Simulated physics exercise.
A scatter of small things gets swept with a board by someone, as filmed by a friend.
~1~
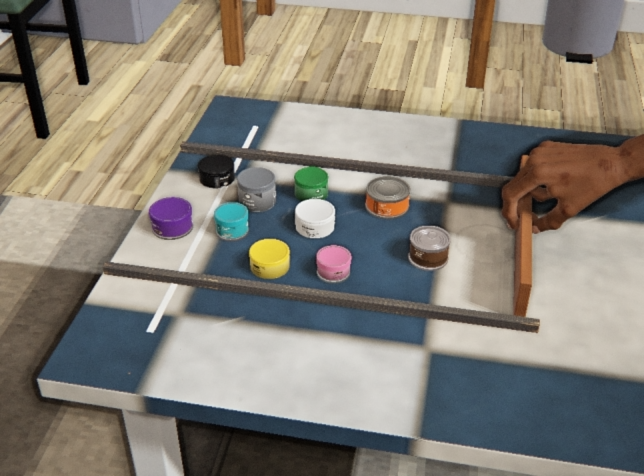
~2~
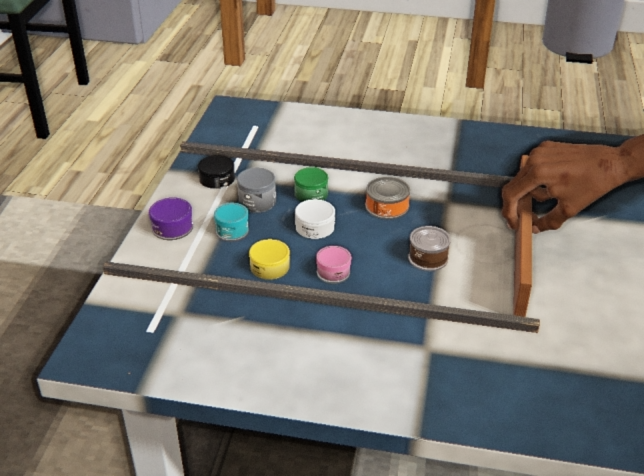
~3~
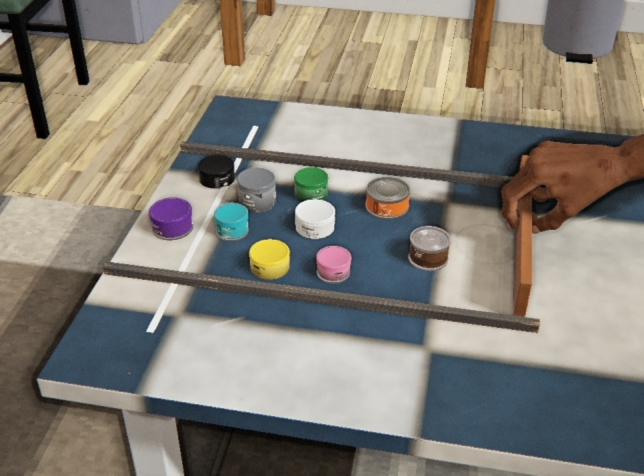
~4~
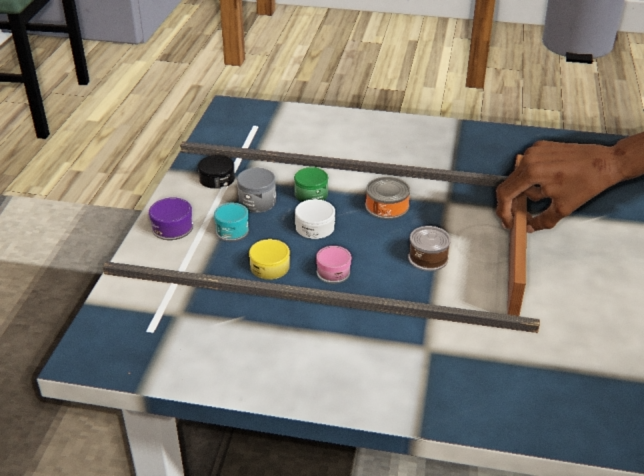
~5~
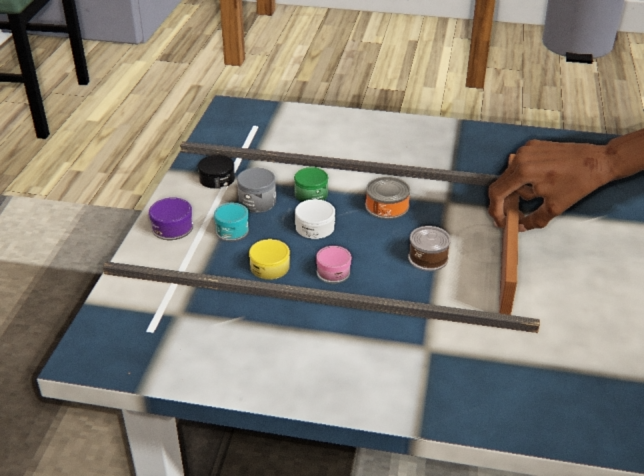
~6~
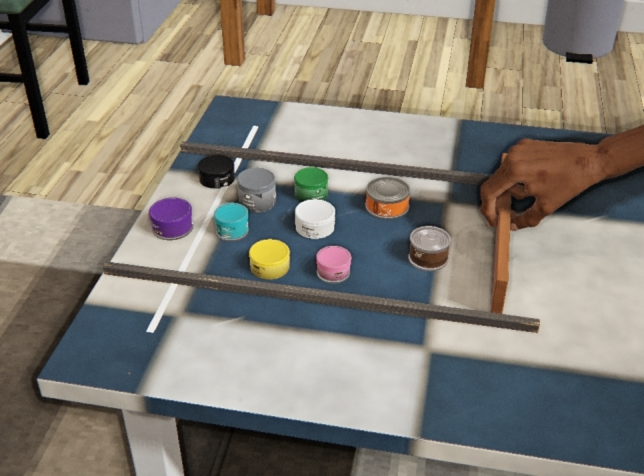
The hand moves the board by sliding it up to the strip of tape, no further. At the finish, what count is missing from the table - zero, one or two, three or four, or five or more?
Missing: One or two.
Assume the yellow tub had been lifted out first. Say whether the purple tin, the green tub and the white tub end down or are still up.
The purple tin ends up below - the green tub remains - the white tub remains.
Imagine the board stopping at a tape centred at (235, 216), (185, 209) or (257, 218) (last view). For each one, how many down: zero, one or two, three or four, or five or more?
Lab note - count at each of the three spots: Not one; at least five; none at all.
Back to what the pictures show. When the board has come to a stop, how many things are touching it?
In total, 4.
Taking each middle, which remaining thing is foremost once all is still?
Black tub ends nearest.
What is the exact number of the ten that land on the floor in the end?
Total: 1.
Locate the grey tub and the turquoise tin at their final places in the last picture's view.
(167, 182), and the other (161, 205).
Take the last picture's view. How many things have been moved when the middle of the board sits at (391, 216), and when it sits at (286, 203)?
Tally: First 2; then 9.
Early on, none off yet; purple tin at rest near (171, 219); black tub at rest near (217, 172); turquoise tin at rest near (232, 222).
Finally, the number that fall off is one or two; lost, purple tin.
